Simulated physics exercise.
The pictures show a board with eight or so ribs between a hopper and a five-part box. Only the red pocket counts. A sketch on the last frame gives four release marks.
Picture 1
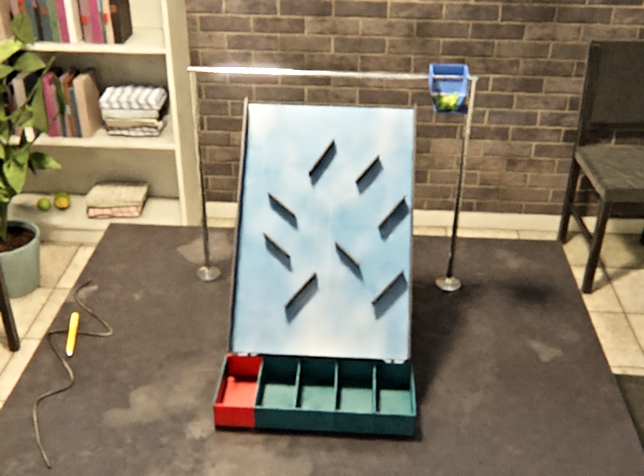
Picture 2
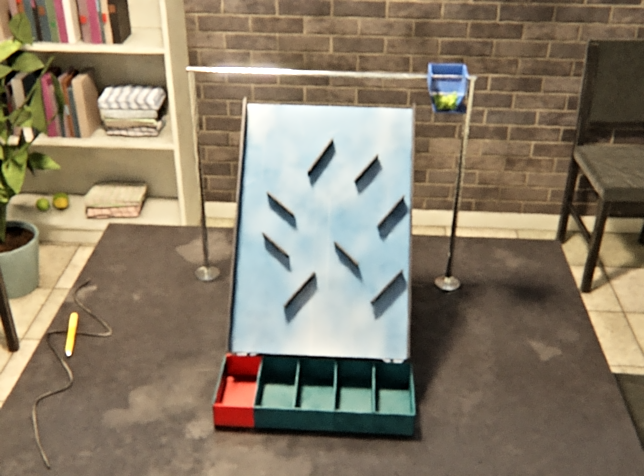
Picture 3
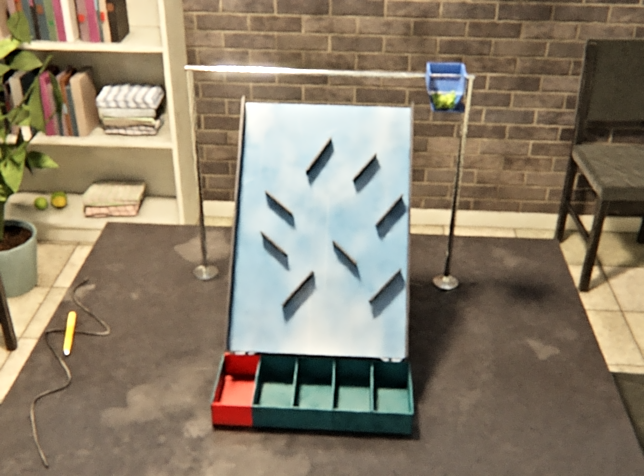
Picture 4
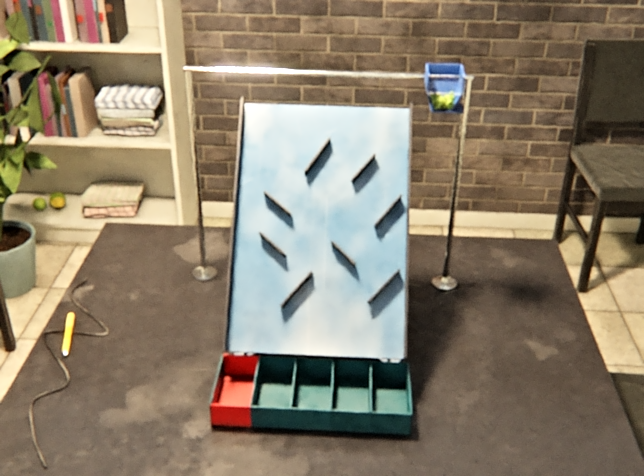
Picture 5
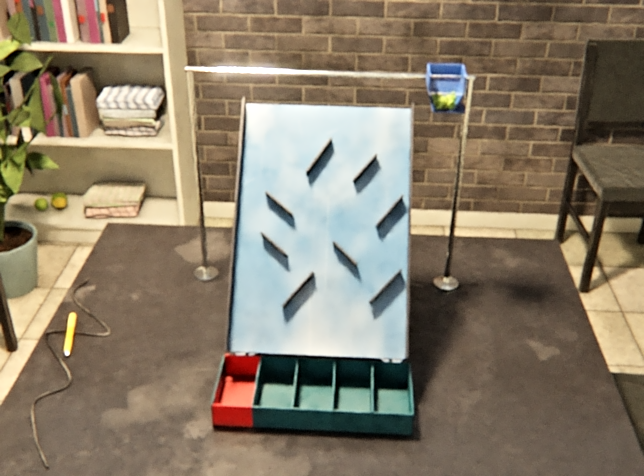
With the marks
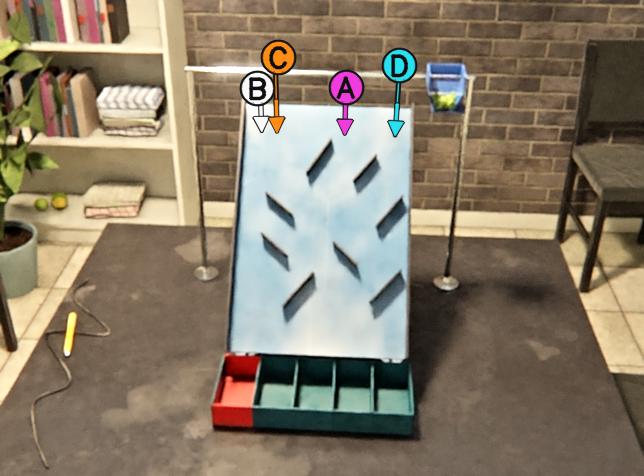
On a dark mat before a brick wall, a ribbed board and blue hopper stay still.
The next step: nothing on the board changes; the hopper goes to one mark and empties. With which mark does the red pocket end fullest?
It is B.
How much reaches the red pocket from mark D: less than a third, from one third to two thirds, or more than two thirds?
Mark D gives less than a third.
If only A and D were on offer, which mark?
That is mark A.
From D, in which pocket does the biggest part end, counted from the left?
The fourth from the left.
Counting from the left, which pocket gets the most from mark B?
The first.
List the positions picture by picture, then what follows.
In the first picture, hopper (447, 100), dried peas, door shut.
In the second picture, ribs (308, 172) to (333, 138), (355, 180) to (378, 154), (267, 191) to (294, 214).
In the third picture, ribs (376, 224) to (402, 194), (261, 231) to (286, 254), (333, 241) to (357, 264).
In the fourth picture, ribs (280, 306) to (311, 272), (368, 302) to (400, 269).
In the fifth picture, red pocket (232, 414), number 1 of 5 from the left.
On the marked copy, mark A meets the board at (344, 129); mark B meets the board at (261, 126); mark C meets the board at (276, 127); mark D meets the board at (395, 130).
Choosing A, roughly a quarter in the red pocket, roughly two thirds in other pockets.
Choosing B, roughly two thirds in the red pocket, roughly a quarter in other pockets, about a tenth outside the box.
Choosing C, roughly half in the red pocket, roughly a third in other pockets, about a tenth outside the box.
Choosing D, just a few in the red pocket, almost all in other pockets, about a tenth outside the box.
